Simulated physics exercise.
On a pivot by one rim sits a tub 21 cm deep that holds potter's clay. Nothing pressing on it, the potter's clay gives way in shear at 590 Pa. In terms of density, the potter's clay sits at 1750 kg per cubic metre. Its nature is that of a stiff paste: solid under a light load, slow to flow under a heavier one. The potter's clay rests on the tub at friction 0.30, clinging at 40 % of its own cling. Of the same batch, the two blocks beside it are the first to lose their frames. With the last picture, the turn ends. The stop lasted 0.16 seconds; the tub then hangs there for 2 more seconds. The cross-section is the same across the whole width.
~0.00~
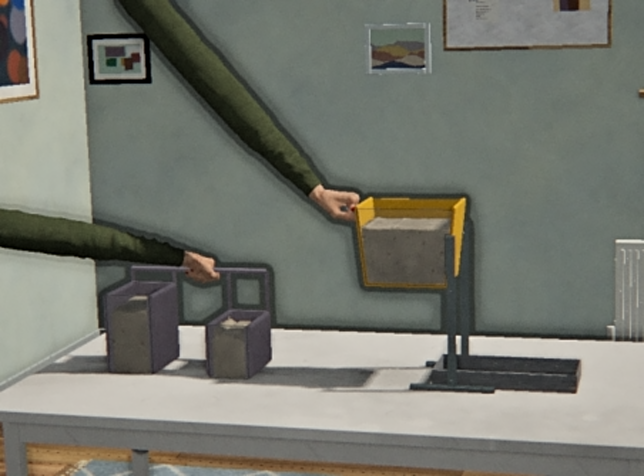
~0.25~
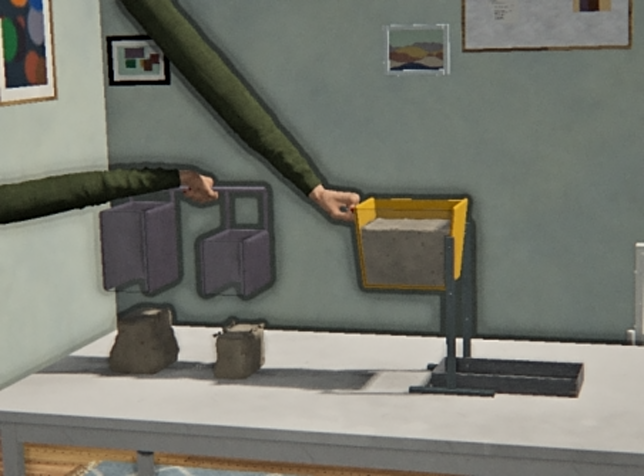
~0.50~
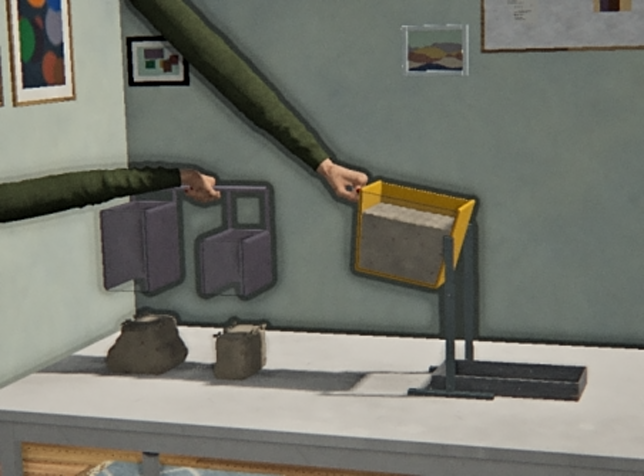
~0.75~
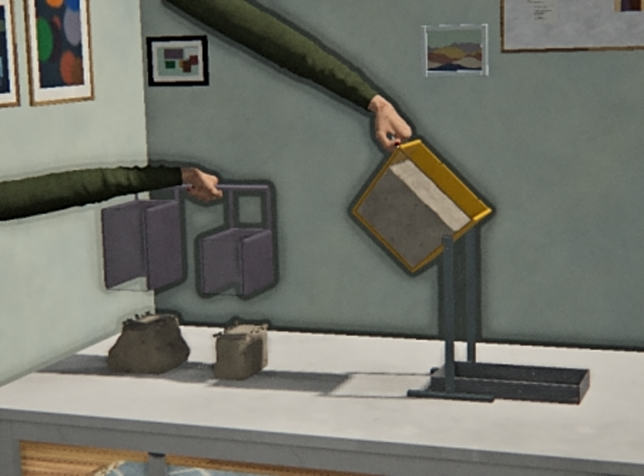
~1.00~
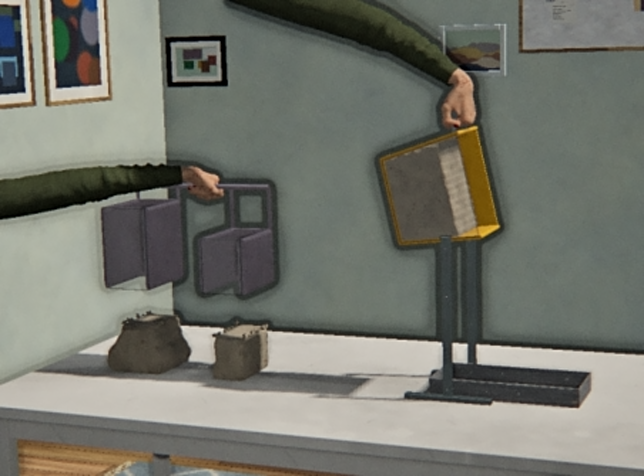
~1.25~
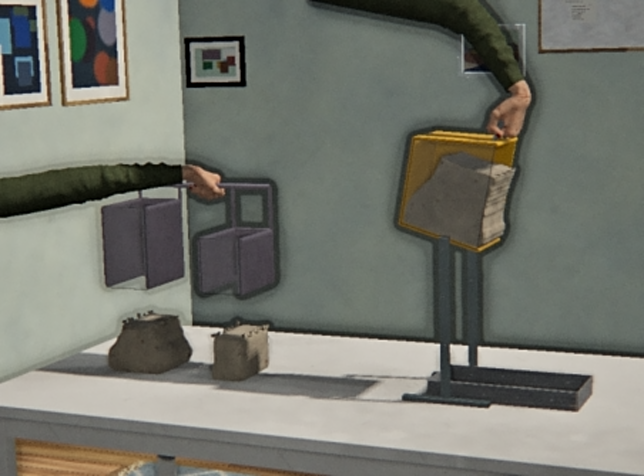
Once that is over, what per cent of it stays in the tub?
Some 33 per cent stays in the tub.
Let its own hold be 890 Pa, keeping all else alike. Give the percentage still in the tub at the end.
About 35 per cent.
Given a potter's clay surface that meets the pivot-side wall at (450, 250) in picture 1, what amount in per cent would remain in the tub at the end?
About 35 %.
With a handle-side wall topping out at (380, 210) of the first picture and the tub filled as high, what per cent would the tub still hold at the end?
Close to 35 per cent would still be in the tub.
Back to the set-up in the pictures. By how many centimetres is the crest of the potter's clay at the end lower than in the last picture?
12 cm or so.
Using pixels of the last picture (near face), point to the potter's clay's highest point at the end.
The highest point is near (414, 206) in the last picture.
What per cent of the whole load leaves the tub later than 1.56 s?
1 %.
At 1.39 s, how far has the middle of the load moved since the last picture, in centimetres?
Roughly 9 cm.
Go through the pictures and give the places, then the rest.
In the first frame, handle-side rim at (358, 208), tilt 0 degrees; highest point of the potter's clay at (386, 228); test blocks 20 cm, 13 cm high (left to right).
In the second frame, handle-side rim at (357, 208), tilt 0 degrees; highest point of the potter's clay at (385, 229); test blocks 17 cm, 13 cm high (left to right).
In the third frame, handle-side rim at (363, 191), tilt 11 degrees; highest point of the potter's clay at (367, 213); test blocks 15 cm, 13 cm high (left to right).
In the fourth frame, handle-side rim at (401, 149), tilt 44 degrees; highest point of the potter's clay at (390, 169); test blocks 15 cm, 13 cm high (left to right).
In the fifth frame, handle-side rim at (457, 135), tilt 78 degrees; highest point of the potter's clay at (435, 146); test blocks 15 cm, 13 cm high (left to right).
In the sixth frame, handle-side rim at (496, 147), tilt 101 degrees; highest point of the potter's clay at (440, 160); test blocks 15 cm, 13 cm high (left to right).
By 1.39 s, the tub is at 101 degrees and holds 56 %.
By 1.56 s, the tub is at 101 degrees and holds 34 %.
By 1.73 s, the tub is at 101 degrees and holds 33 %.
By 1.90 s, the tub is at 101 degrees and holds 33 %.
By 3.25 s, at the end, the tub is at 101 degrees and holds 33 %.
